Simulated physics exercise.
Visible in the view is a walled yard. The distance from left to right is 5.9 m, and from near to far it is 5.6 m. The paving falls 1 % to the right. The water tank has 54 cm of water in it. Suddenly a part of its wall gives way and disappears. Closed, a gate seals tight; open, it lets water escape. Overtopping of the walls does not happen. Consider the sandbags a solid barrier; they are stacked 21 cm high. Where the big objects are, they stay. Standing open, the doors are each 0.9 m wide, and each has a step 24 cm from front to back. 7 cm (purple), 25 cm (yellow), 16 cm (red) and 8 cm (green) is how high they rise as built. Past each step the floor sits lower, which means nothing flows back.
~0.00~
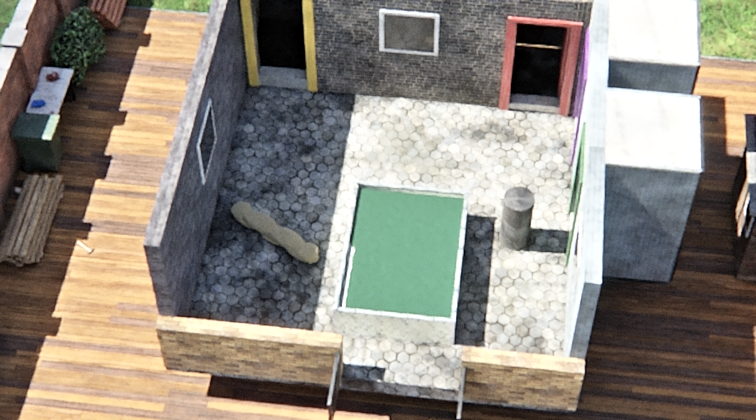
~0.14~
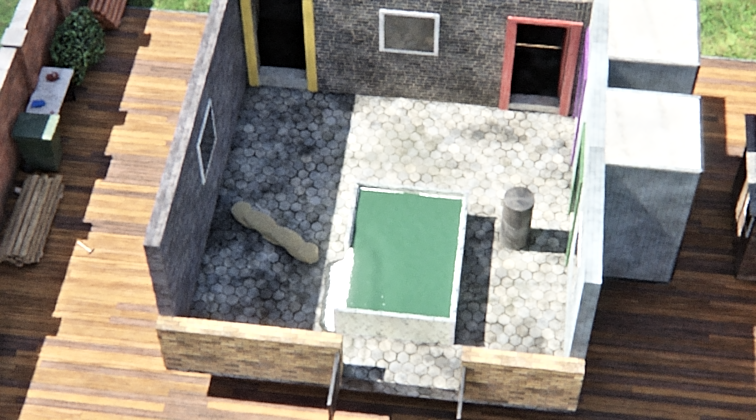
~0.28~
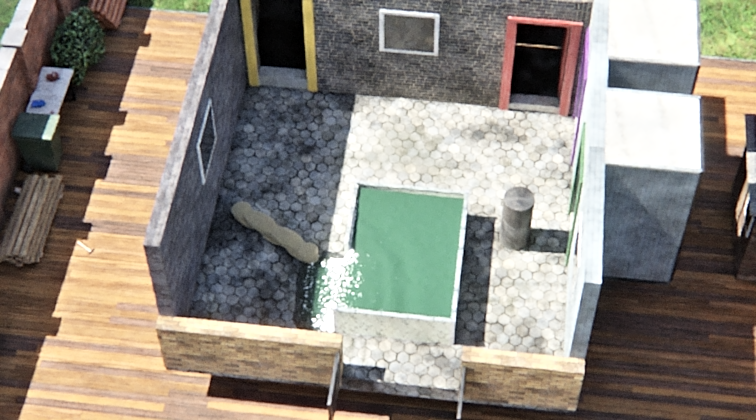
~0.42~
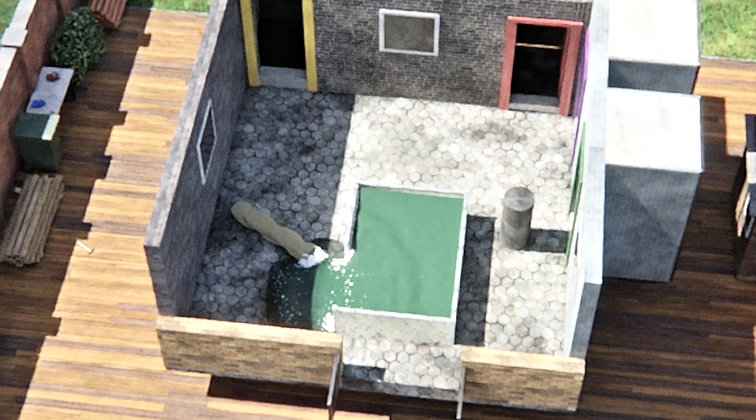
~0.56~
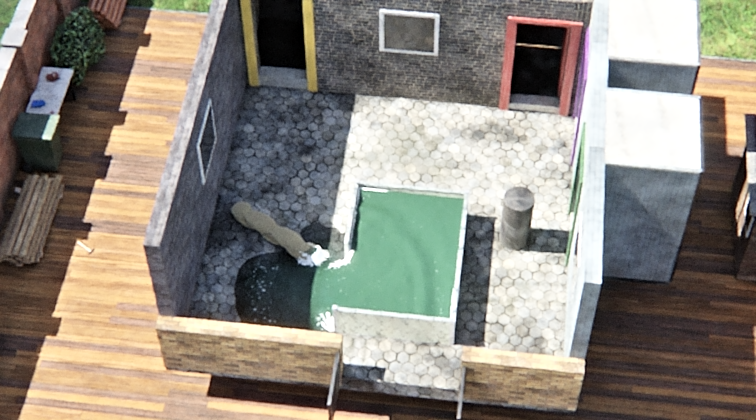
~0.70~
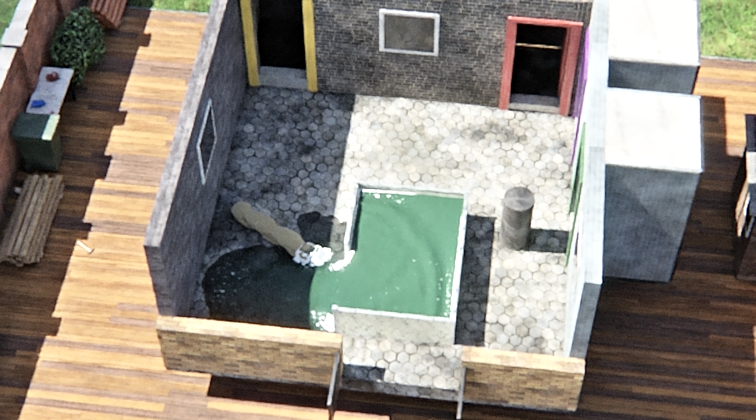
Green water pours from the tank's left side and spreads left across the paving past the sandbags.
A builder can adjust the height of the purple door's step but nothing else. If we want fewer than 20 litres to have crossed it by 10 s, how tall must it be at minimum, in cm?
It needs to be roughly 6 cm tall.
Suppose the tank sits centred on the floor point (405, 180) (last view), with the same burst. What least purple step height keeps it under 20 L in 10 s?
A minimum of about 18 cm.
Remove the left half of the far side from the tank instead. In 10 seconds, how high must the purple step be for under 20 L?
Then something near 15 cm.
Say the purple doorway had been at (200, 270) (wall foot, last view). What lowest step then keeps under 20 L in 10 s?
Minimum: About 24 cm.
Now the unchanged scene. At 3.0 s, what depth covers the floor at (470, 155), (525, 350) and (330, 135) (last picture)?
Taking the spots in order: About 0, 0 and 1 centimetres.
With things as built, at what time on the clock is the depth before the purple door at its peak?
Approximately 7.5 s.
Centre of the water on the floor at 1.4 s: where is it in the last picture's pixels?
My guess is close to (356, 281).
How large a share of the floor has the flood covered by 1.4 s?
Roughly 20 percent.
After 1.4 s water covers 20 % of the floor, deepest (46 cm) near (182, 345); it has not reached the purple door.
After 3.0 s water covers 30 % of the floor, deepest (33 cm) near (244, 229); it has not reached the purple door.
After 10.0 s water covers 90 % of the floor, deepest (14 cm) near (332, 293); 9 cm at the purple door, 13 litres in over its 7 cm step.
At the purple door as built, the water arrived by 6.5 s and peaked near 10 cm at 7.6 s.
Run again over the same 10 s with other heights there, 32 litres in over 5 cm, 13 litres over 7 cm. The limit of 20 litres is kept from about 6 cm up.
